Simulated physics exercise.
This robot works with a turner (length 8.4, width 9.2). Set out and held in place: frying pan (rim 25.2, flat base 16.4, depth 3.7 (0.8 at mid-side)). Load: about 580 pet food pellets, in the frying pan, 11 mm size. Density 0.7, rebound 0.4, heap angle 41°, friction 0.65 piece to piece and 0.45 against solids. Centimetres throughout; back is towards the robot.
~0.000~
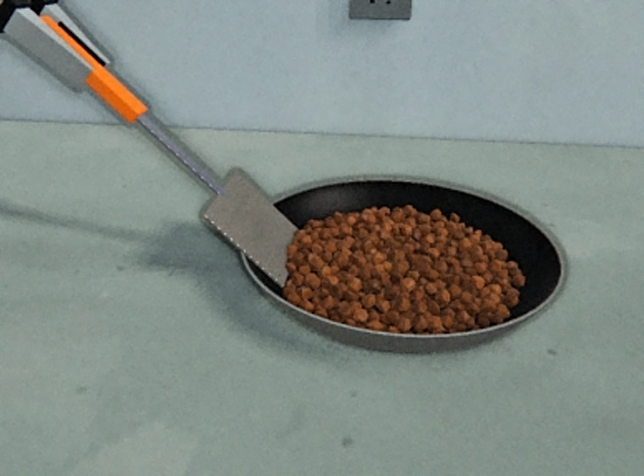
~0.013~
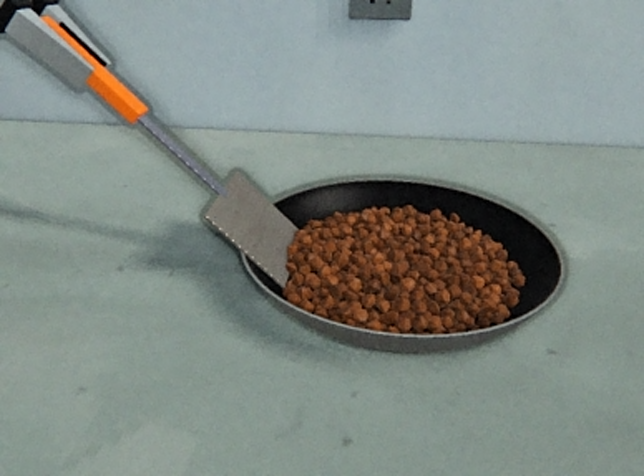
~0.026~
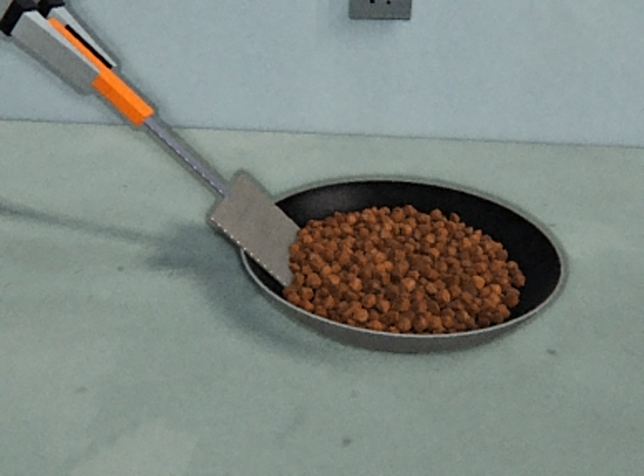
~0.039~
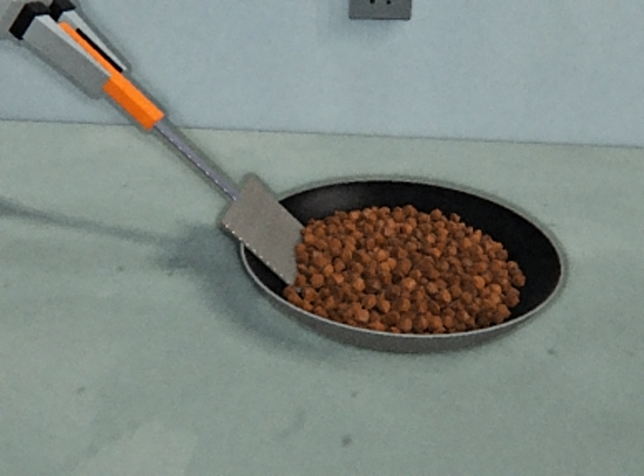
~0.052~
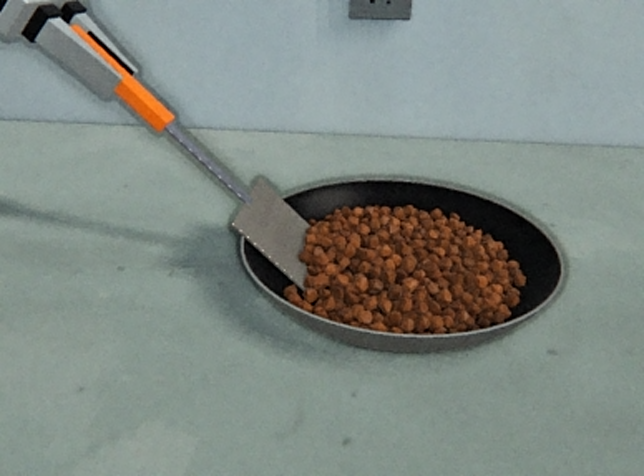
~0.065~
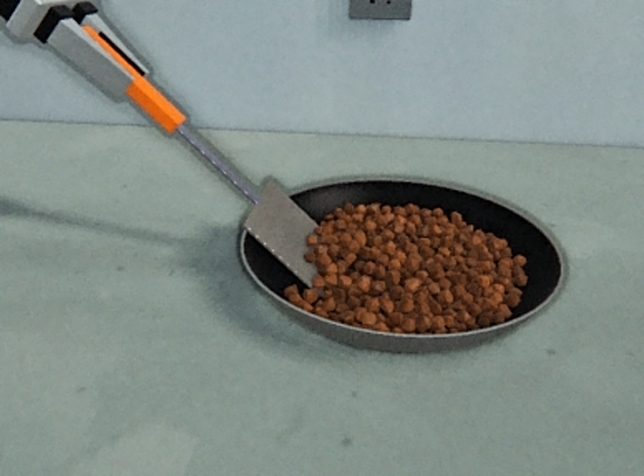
A grey metal turner with an orange section on its shaft, held by a robot arm at the upper left, slides slowly rightward and slightly down into a heap of brown pellets. The pellets fill much of a dark, grey-rimmed frying pan on a pale green surface before a light blue wall with a grey socket. Seen from slightly above by a still camera, the pellets nearest the blade shift a little while the pan stays put.
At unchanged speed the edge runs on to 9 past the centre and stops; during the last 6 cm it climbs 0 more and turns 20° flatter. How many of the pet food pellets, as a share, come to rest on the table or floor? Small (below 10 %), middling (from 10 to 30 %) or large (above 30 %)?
A middling share, from 10 to 30 %, ends on the table or floor.
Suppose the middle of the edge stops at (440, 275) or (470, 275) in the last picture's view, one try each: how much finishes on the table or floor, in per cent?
About 0 and 10 per cent.
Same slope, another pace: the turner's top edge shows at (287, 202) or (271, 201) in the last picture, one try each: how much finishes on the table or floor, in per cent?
Some 30 and 20 per cent.
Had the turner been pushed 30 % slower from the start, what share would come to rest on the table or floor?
In that case some 20 per cent.
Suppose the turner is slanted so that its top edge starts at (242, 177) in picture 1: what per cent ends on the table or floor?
About 30 per cent.
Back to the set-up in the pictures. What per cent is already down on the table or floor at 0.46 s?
Some 20 per cent.
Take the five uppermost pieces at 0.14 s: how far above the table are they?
Roughly 5 cm.
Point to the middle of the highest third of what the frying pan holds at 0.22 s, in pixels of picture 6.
At about (500, 246).
After 0.14 s, sloping 45°, highest piece 5 above the table; 584 in the frying pan.
After 0.22 s, sloping 38°, highest piece 7 above the table; 571 in the frying pan, 13 on the blade or in flight.
After 0.46 s, sloping 25°, highest piece 6 above the table; 461 in the frying pan, 120 on the table or floor, 3 on the blade or in flight.
After 1.51 s, sloping 25°, highest piece 6 above the table; 460 in the frying pan, 124 on the table or floor.
At rest, 460 in the frying pan, 124 on the table or floor. That is 21 % on the table or floor.
